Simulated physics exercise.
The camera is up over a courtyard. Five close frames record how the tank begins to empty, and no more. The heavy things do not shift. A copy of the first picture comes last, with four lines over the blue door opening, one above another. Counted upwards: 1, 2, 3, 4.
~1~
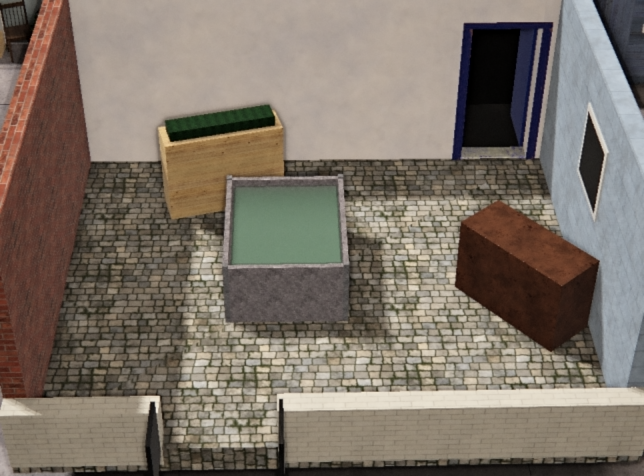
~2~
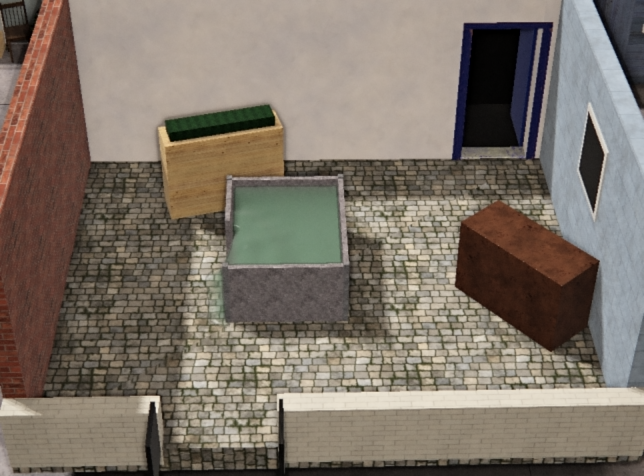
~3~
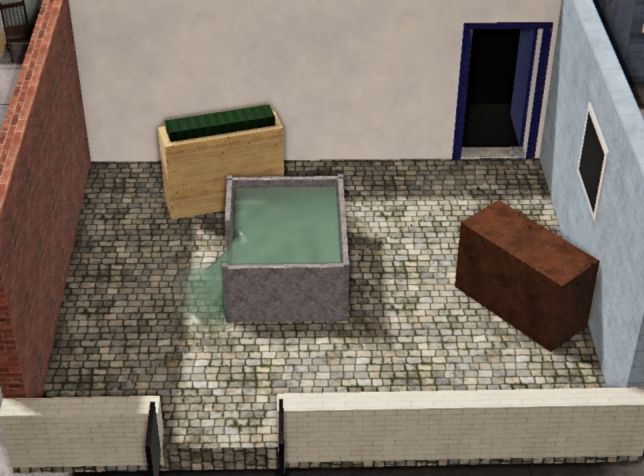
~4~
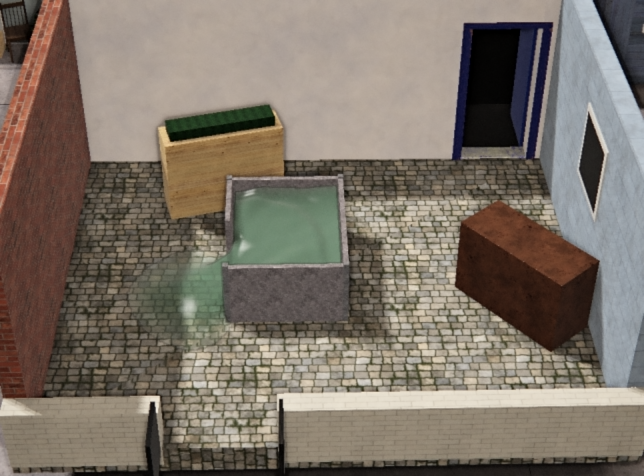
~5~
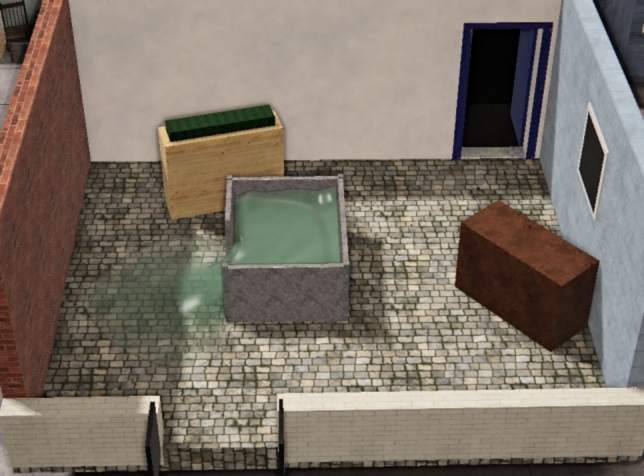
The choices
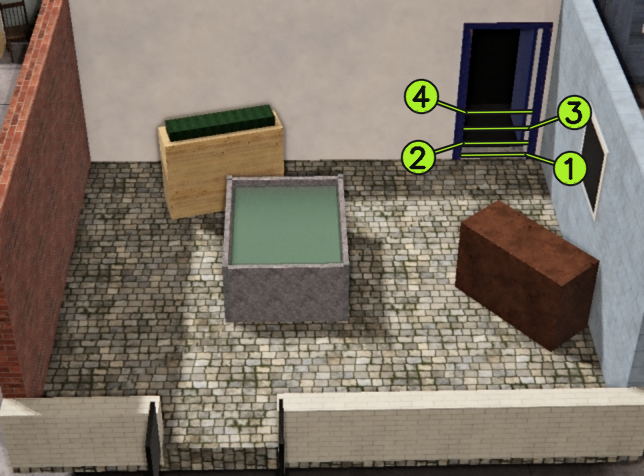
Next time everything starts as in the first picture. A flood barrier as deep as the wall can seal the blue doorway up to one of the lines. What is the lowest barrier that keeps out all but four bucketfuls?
Go for 1.
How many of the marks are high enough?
All of the four.
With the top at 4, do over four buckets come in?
No, not at all.
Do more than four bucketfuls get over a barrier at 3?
No, not at all.
On the marked copy, 1 at (494, 154); 2 at (495, 143); 3 at (497, 128); 4 at (498, 112); from the bottom up 1, 2, 3, 4.
With 1, nothing gets over.
With 2, nothing gets over.
With 3, nothing gets over.
With 4, nothing gets over.
